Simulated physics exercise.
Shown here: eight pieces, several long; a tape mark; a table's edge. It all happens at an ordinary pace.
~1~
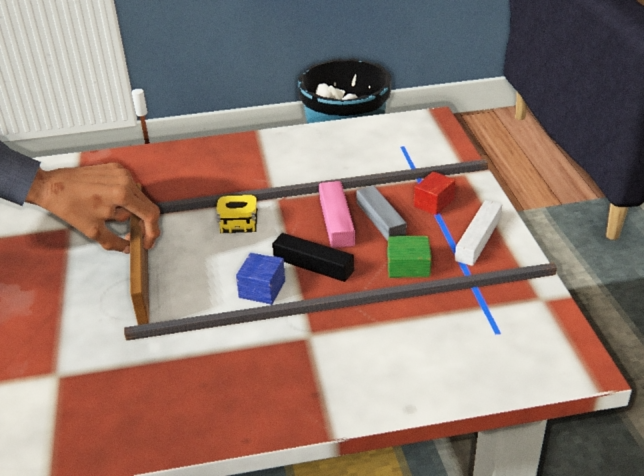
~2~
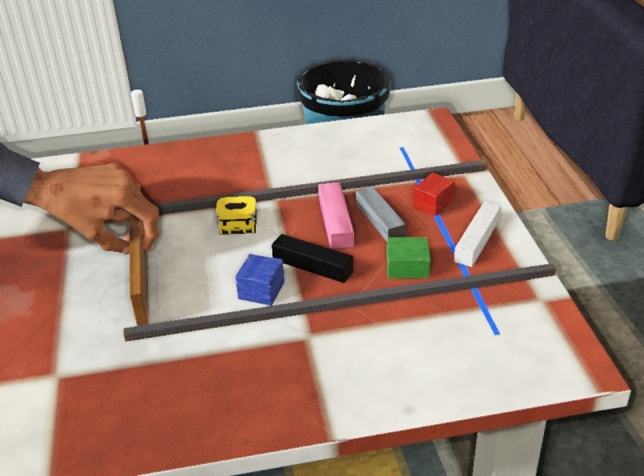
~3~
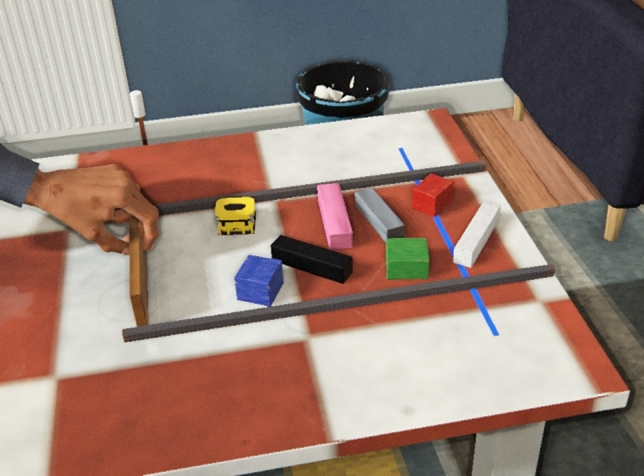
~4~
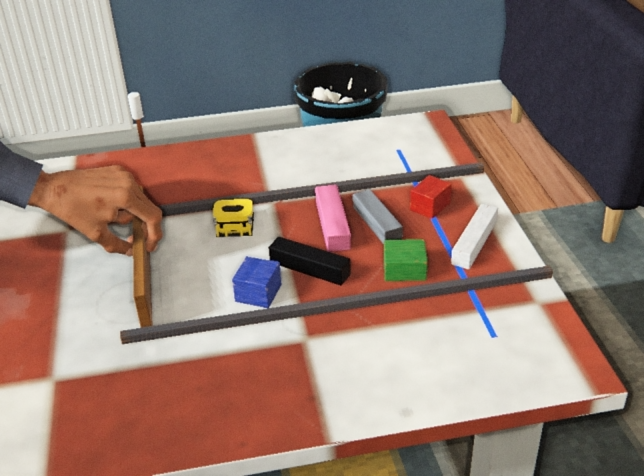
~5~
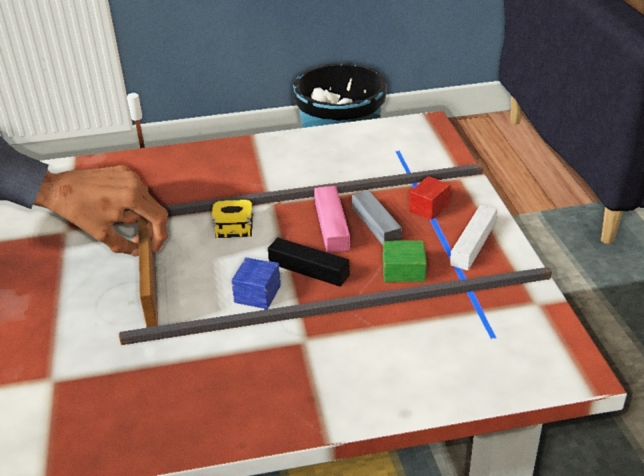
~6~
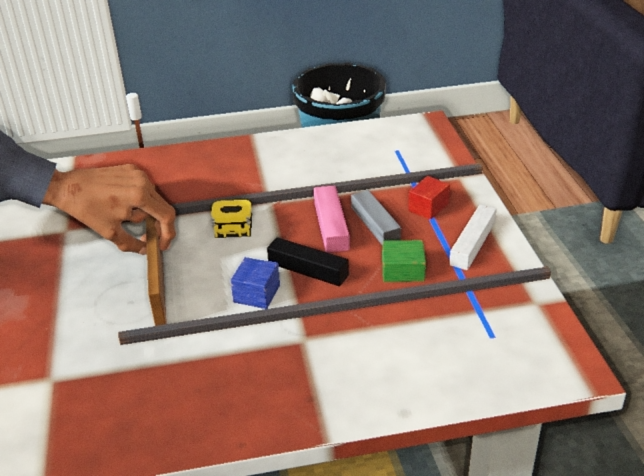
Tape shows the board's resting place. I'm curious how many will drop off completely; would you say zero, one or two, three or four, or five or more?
So the push knocks one or two off, going by the tape.
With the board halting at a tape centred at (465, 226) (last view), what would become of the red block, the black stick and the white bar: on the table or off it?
Red block: Goes down; black stick: Stays in place; white bar: Goes down.
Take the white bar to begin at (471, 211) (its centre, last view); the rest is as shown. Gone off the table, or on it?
In the end it falls away.
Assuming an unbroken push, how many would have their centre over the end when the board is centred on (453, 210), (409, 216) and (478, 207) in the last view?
3; 0; 5.
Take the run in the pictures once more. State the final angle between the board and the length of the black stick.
The angle is about 35 degrees.
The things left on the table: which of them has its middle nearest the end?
Grey stick.
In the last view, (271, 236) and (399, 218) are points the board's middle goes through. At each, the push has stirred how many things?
I get 3 at the one place and 8 at the other.
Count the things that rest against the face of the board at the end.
3.
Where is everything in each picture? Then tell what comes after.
White bar (479, 232); red block (435, 193); green block (409, 257); board (139, 251); tape (443, 226), in the first frame.
Red block (434, 194); grey stick (380, 214), in the second frame.
Green block (407, 259); black stick (311, 259), in the third frame.
White bar (475, 235); blue block (257, 282), in the fourth frame.
Red block (430, 198); pink stick (332, 218), in the fifth frame.
White bar (474, 236); red block (429, 198); green block (403, 261); board (155, 252); tape (438, 230), in the sixth frame.
A little later, none off yet; white bar at rest near (474, 236); red block at rest near (429, 198); green block at rest near (403, 261).
Next, none off yet; white bar at rest near (474, 236); red block at rest near (429, 198); green block shifted a little near (417, 262).
Later still, none off yet; white bar shifted a little near (490, 233); red block shifted about its own width near (476, 190); green block shifted about its own width near (463, 262).
When it is over, the number that fall off is one or two; down, red block and white bar.
